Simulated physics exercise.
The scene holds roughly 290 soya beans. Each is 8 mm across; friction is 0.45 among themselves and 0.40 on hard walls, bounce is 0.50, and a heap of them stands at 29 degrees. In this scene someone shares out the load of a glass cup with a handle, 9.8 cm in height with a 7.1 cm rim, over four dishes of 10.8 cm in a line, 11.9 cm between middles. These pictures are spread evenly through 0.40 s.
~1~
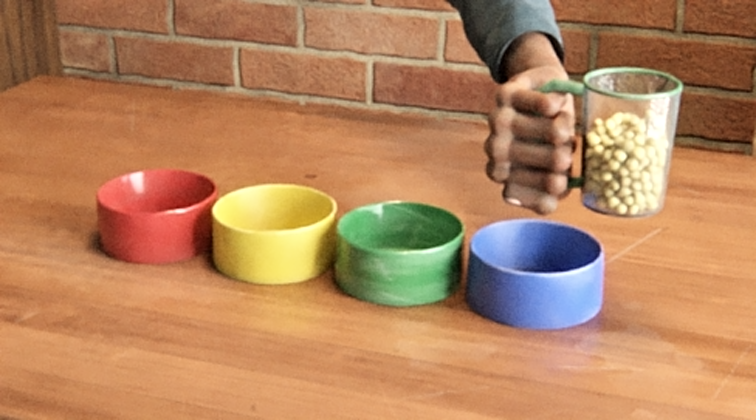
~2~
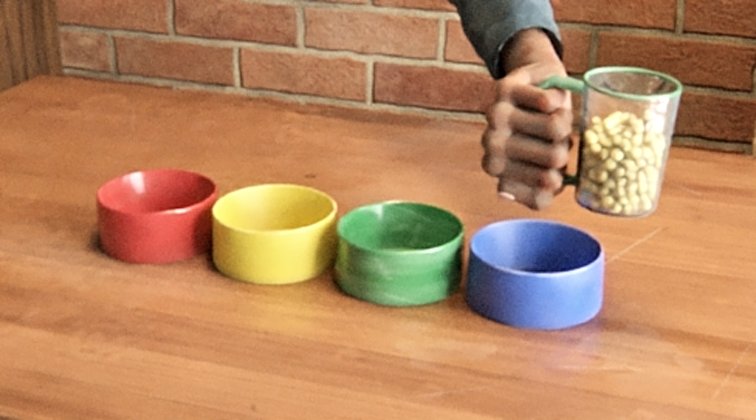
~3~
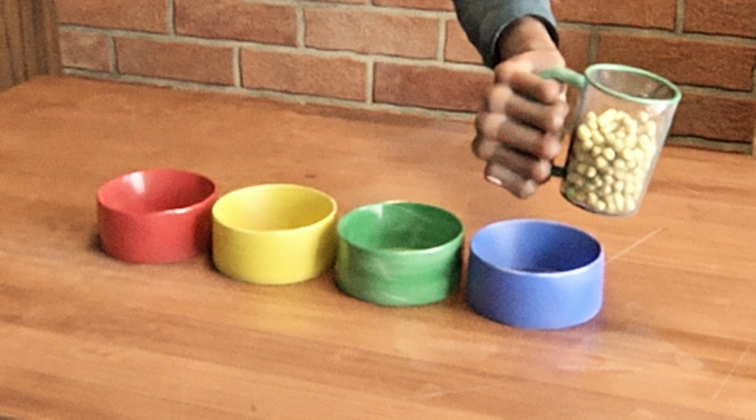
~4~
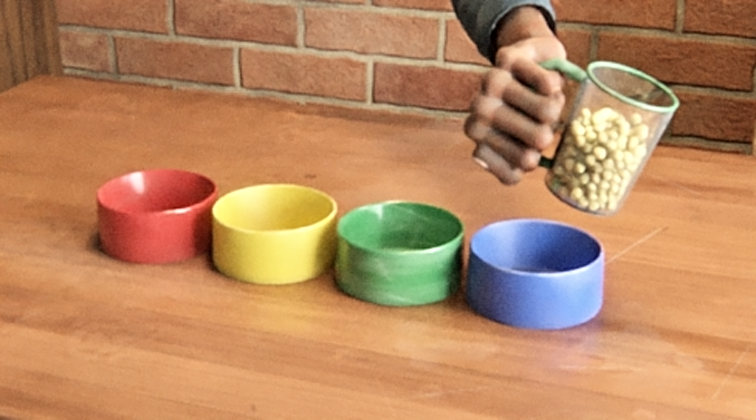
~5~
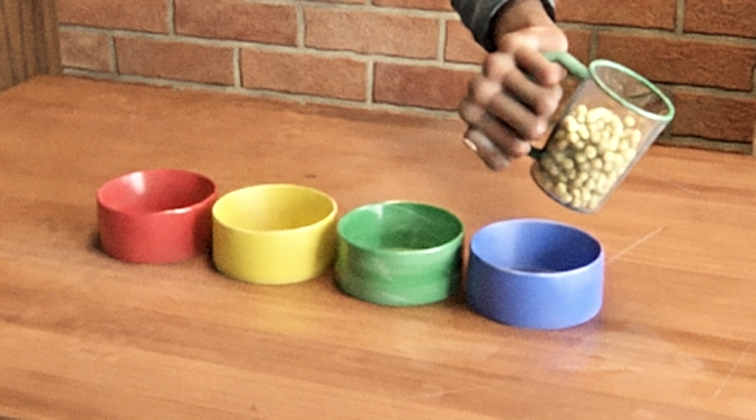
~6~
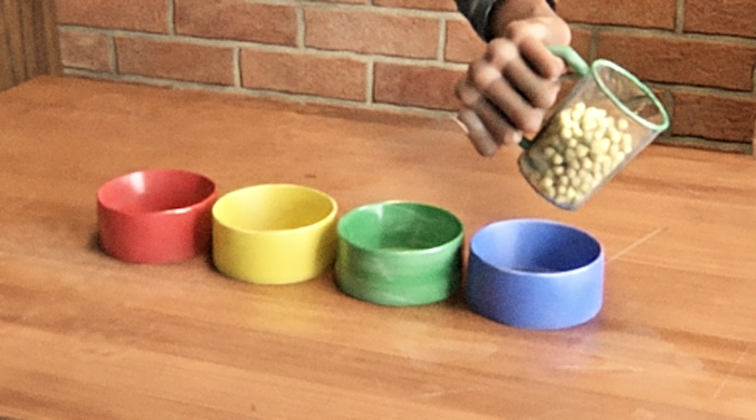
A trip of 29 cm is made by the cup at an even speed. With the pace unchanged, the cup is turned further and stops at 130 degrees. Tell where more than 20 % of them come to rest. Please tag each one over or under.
Red - under; blue - over; green - under; yellow - under; counter - under.
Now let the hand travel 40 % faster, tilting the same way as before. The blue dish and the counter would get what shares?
Shares: Blue 90, counter 10.
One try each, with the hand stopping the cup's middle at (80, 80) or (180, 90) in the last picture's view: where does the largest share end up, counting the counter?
The largest share ends at blue first and at blue second.
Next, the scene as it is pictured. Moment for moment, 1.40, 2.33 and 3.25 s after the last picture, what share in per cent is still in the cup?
About 0, 0, 0 per cent.
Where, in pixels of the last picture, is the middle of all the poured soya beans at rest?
I'd put it at about (541, 279).
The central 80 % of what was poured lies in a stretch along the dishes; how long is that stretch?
6 cm, roughly.
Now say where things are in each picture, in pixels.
Cup at (627, 143), tilt 0 degrees, lip at (680, 88), moved 0.0 cm; middle of the pieces at (629, 167); blue dish at (536, 246); green dish at (401, 227); yellow dish at (275, 208); red dish at (157, 191), in the first frame.
Cup at (623, 143), tilt 3 degrees, lip at (679, 90), moved 0.2 cm; middle of the pieces at (625, 167), in the second frame.
Cup at (615, 142), tilt 11 degrees, lip at (678, 97), moved 0.9 cm; middle of the pieces at (613, 166), in the third frame.
Cup at (606, 141), tilt 19 degrees, lip at (675, 106), moved 1.6 cm; middle of the pieces at (601, 164), in the fourth frame.
Cup at (598, 140), tilt 28 degrees, lip at (671, 115), moved 2.3 cm; middle of the pieces at (589, 162), in the fifth frame.
Cup at (589, 139), tilt 36 degrees, lip at (665, 125), moved 3.0 cm; middle of the pieces at (577, 159); blue dish at (536, 246); green dish at (401, 227); yellow dish at (275, 208); red dish at (157, 191), in the sixth frame.
Then, 1.40 s after the last picture, tilt 130 degrees; cup holds 0 %, blue 100 %.
Then, 2.33 s after the last picture, tilt 130 degrees; cup holds 0 %, blue 100 %.
Then, 3.25 s after the last picture, tilt 130 degrees; cup holds 0 %, blue 100 %.
In the end, red 0 %, blue 100 %, green 0 %, yellow 0 %, counter 0 %.
